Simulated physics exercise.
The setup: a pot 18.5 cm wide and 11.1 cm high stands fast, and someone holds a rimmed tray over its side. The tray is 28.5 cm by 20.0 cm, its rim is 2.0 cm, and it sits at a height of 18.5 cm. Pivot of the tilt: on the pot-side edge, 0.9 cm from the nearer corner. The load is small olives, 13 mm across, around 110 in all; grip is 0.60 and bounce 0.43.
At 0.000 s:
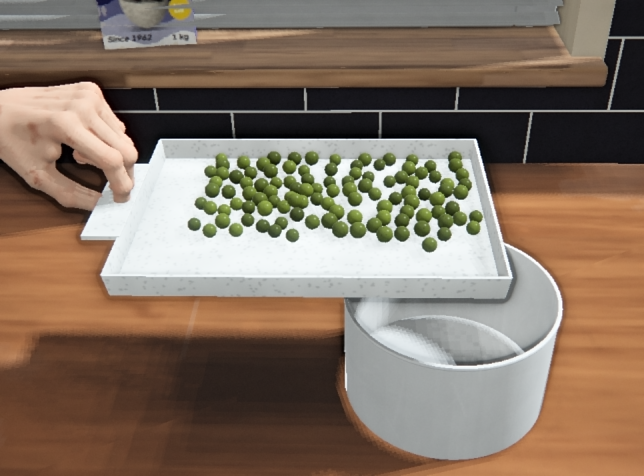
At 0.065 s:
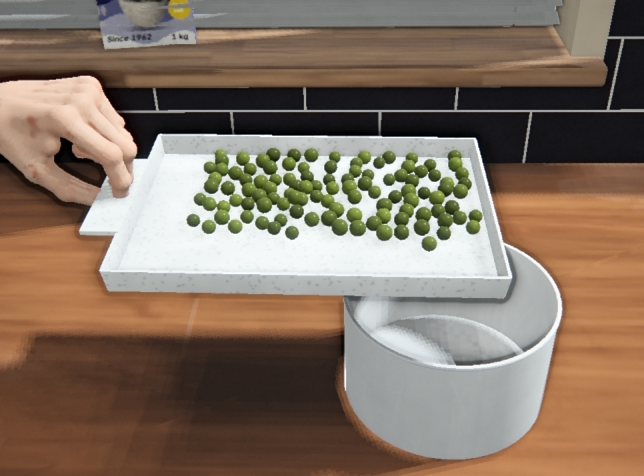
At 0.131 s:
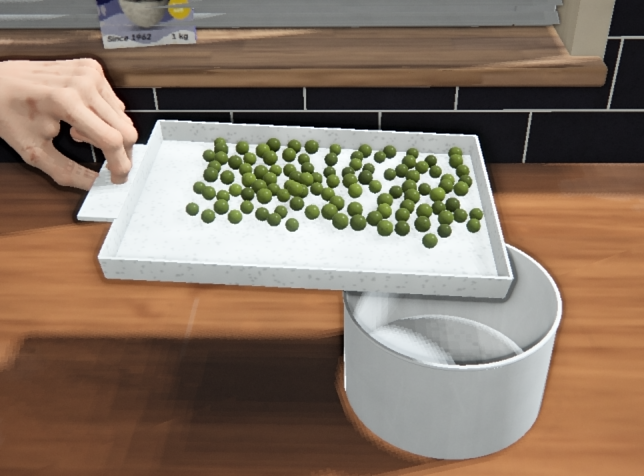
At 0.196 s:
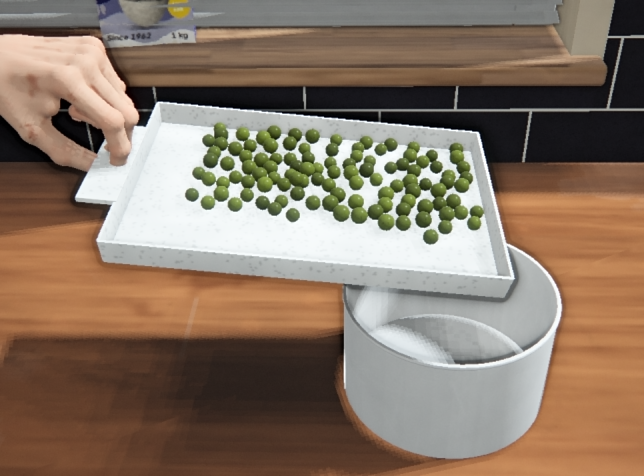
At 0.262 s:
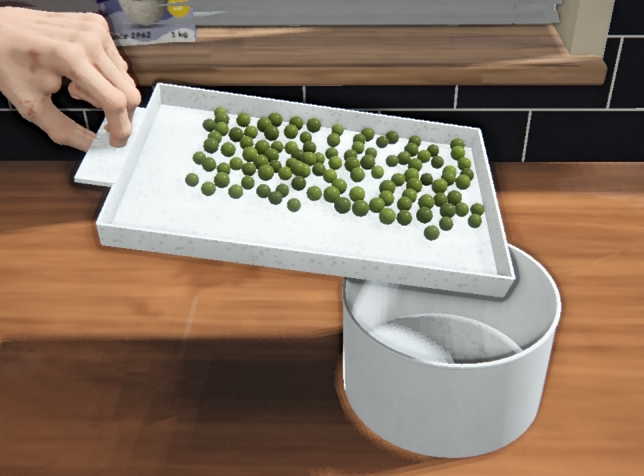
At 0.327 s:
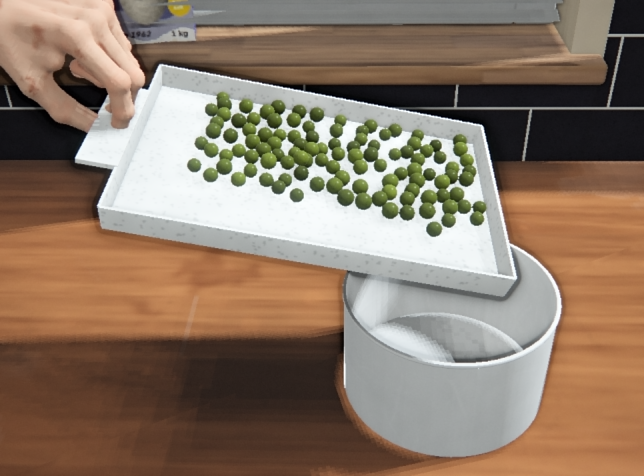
At the start, a hand at the left holds a white rimmed tray of small green olives level above the side of a pale pot on a wooden counter. The hand then lifts the left end, slanting the tray down toward the right, while the olives stay scattered across it.
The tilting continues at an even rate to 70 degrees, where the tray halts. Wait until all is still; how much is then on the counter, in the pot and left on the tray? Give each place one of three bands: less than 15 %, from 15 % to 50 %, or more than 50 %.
Counter - less than 15 %; pot - less than 15 %; tray - more than 50 %.
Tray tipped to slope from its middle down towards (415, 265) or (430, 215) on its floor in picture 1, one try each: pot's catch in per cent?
Approximately 0 percent, then 0 percent.
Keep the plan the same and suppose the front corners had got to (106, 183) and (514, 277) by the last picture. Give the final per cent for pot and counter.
Per cent by place - pot 0, counter 0.
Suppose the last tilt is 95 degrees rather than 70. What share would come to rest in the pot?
In that case it comes to about 0 in a hundred.
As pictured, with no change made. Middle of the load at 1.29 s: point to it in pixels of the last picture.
My estimate is roughly (481, 159).
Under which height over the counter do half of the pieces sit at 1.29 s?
Height: Around 26 cm.
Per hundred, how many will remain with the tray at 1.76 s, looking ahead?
About 100 per cent.
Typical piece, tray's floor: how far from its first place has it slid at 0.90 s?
By then it sits near 8 cm from where it began.
After 0.90 s, tilt 39 degrees; the tray holds 100 %, the pot 0 %.
After 1.29 s, tilt 58 degrees; the tray holds 100 %, the pot 0 %.
After 1.76 s, tilt 70 degrees; the tray holds 100 %, the pot 0 %.
In the end, at 2.1 s, counter 0 %, pot 0 %, tray 100 %.
